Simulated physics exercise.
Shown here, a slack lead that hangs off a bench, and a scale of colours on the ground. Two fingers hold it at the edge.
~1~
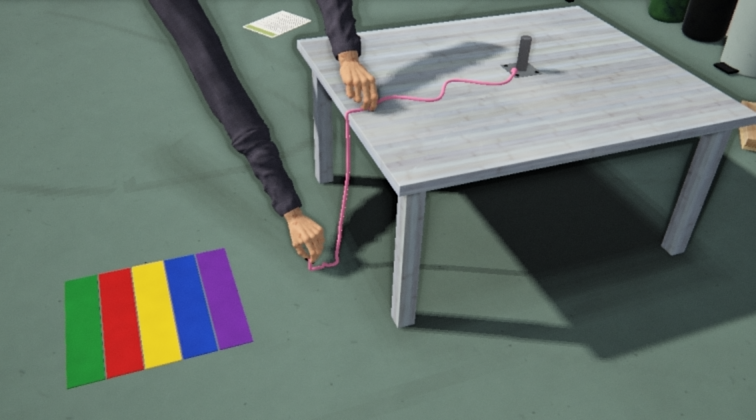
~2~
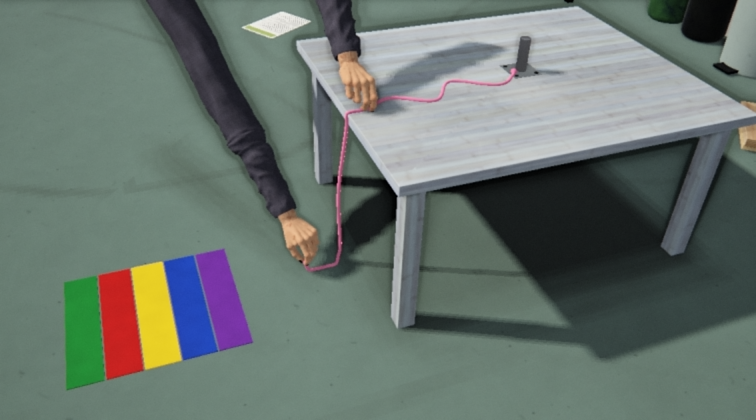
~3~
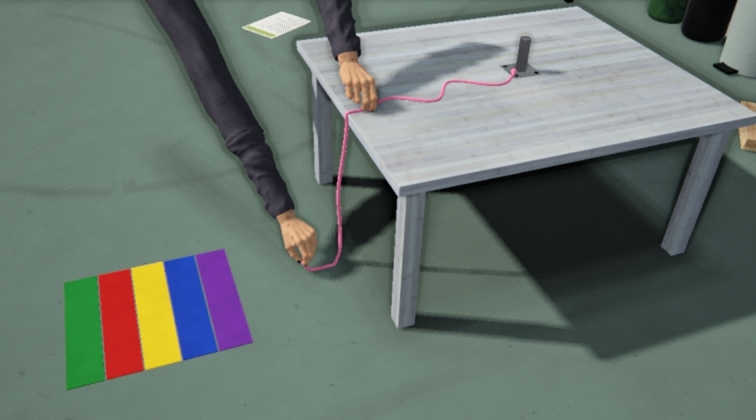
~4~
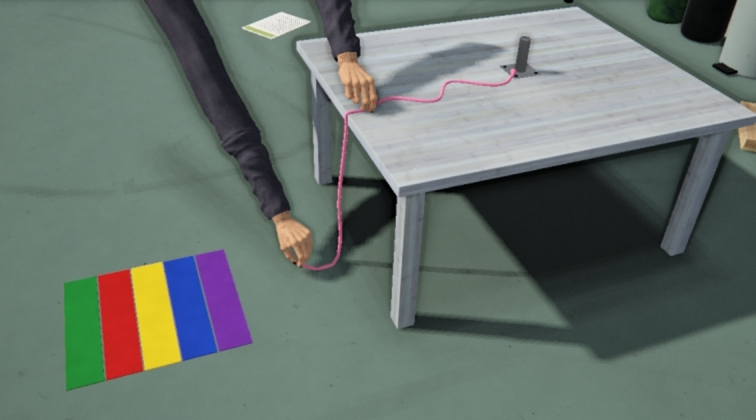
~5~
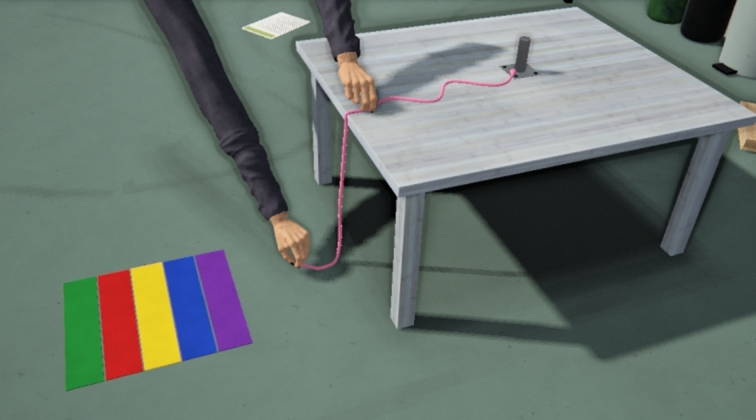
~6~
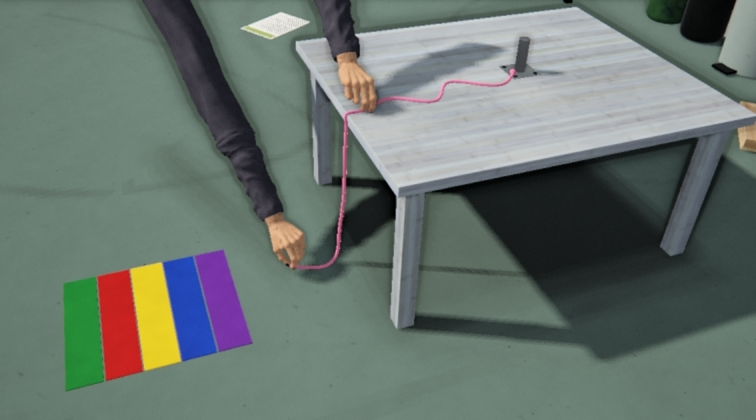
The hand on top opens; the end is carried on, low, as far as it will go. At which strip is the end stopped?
It halts on the yellow strip.
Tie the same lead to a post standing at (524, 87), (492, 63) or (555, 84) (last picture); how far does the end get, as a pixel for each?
The places are (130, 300), (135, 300) and (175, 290).
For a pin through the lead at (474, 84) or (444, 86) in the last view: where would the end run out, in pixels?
In that order: (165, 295) and (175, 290).
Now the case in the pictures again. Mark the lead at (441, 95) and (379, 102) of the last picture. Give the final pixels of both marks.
At (415, 95), then (349, 111).
Soon after, end near (221, 281); over purple.
Then, end near (176, 291); over blue.
At full stretch, end near (150, 297); over yellow. Over yellow.
